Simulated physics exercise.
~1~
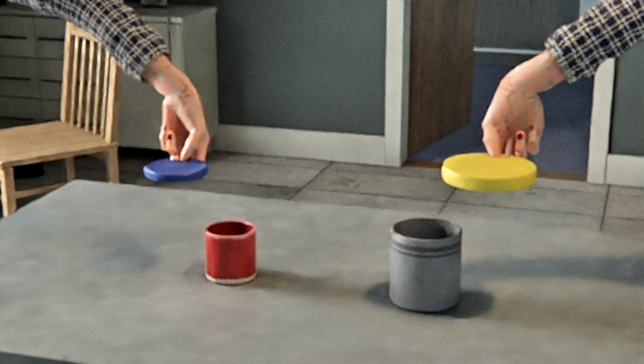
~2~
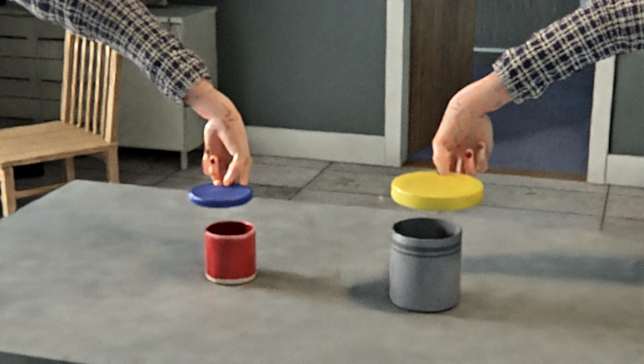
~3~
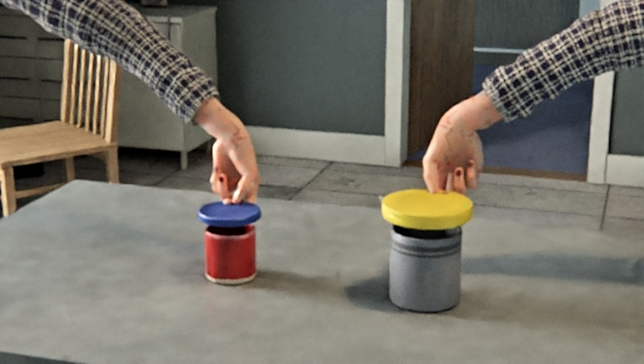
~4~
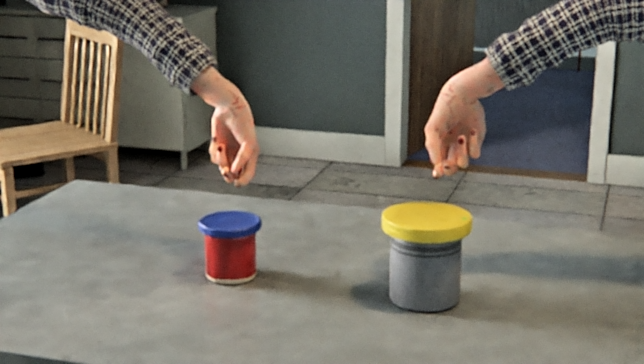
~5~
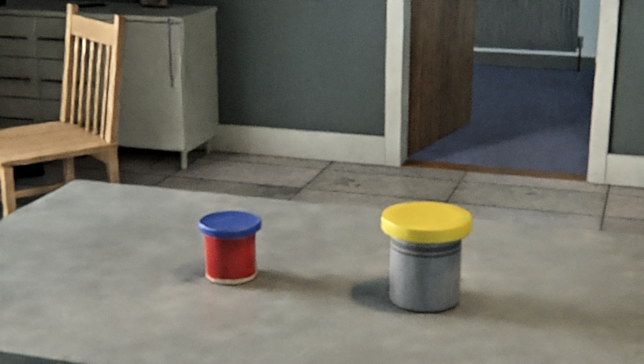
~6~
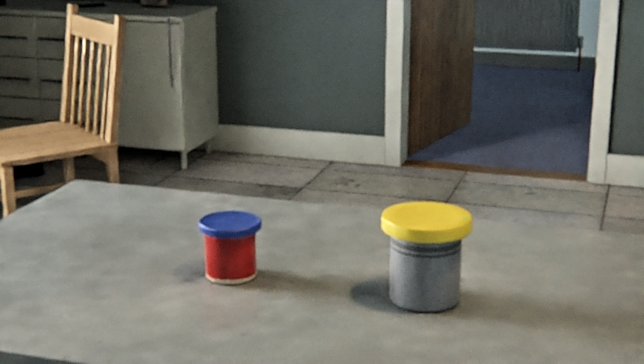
A blue lid and a yellow lid were lowered by two hands onto a small red mug and a larger gray container on a table, then the hands let go and withdrew, leaving both lids resting still over the openings.
